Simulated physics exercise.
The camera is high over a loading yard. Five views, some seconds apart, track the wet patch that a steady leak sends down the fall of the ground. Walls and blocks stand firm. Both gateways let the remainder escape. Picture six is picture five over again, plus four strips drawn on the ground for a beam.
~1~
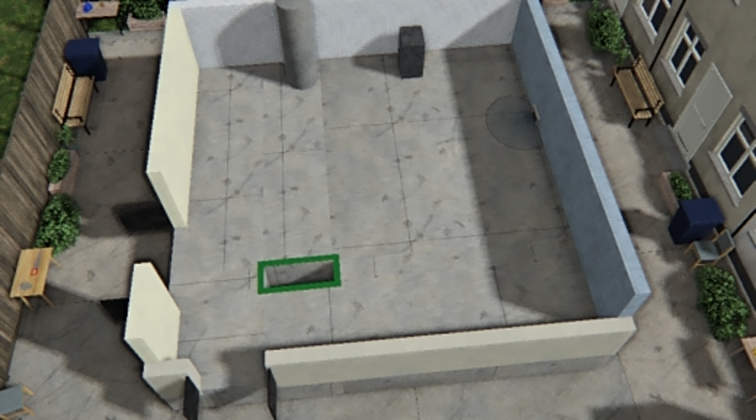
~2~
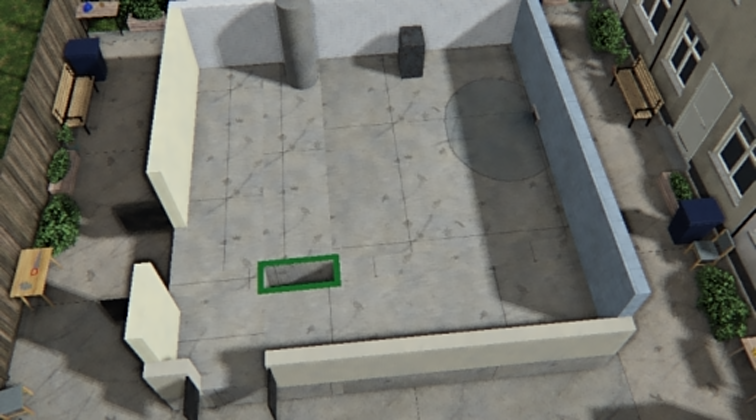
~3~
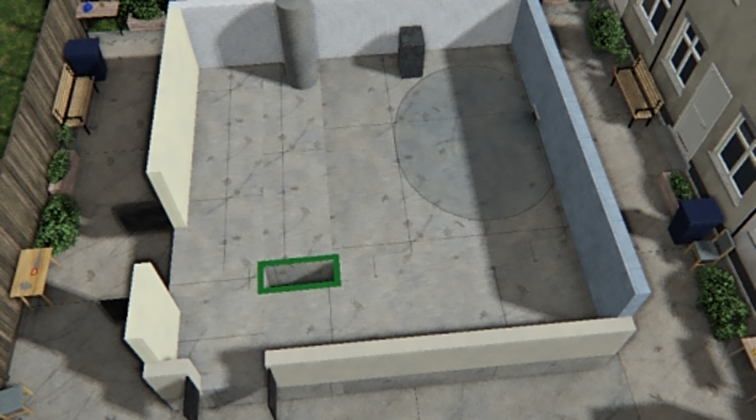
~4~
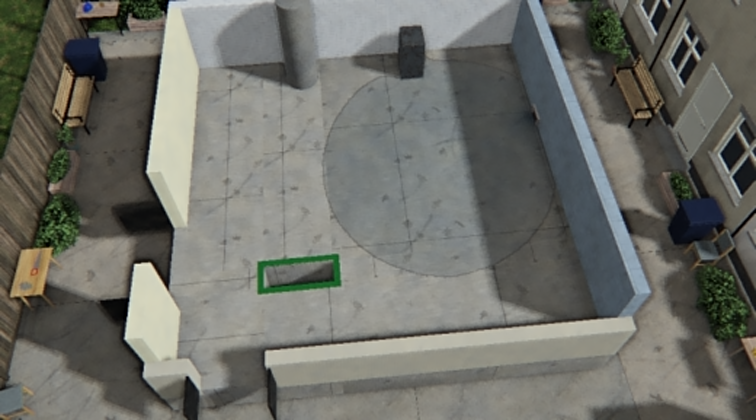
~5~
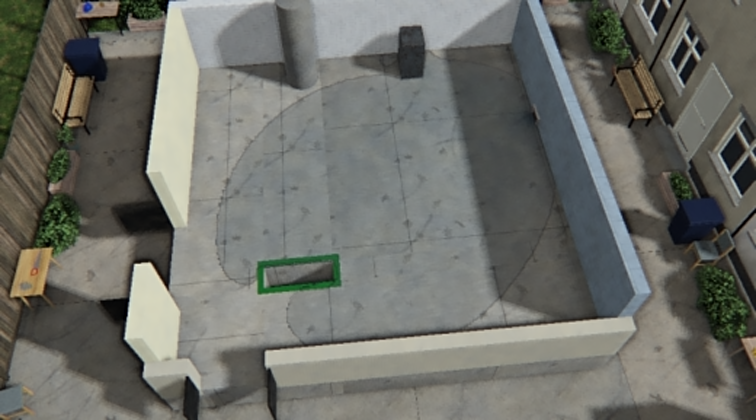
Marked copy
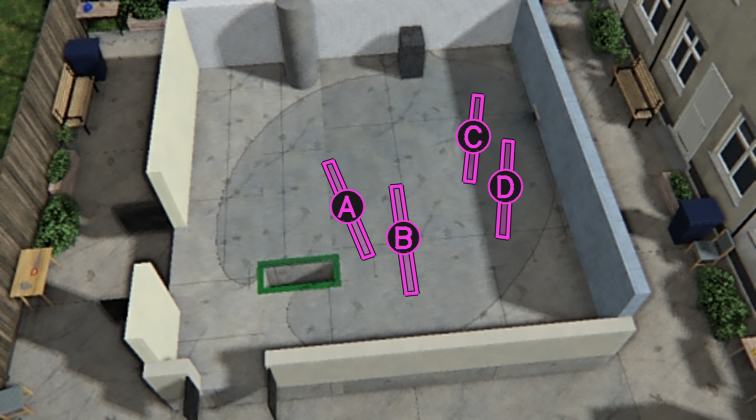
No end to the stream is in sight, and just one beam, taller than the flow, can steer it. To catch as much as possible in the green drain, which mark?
I would pick position D.
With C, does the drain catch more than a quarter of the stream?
No.
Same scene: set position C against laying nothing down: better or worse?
It is worse.
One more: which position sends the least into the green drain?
That is position A.
In magenta, A from (328, 162) to (368, 256); B from (411, 293) to (396, 186); C from (469, 181) to (478, 95); D from (502, 237) to (508, 141).
For position A, about 5 % of the stream goes into the green drain, about 95 % out by the gates.
For position B, about 12 % of the stream goes into the green drain, about 88 % out by the gates.
For position C, about 13 % of the stream goes into the green drain, about 87 % out by the gates.
For position D, about 19 % of the stream goes into the green drain, about 81 % out by the gates.
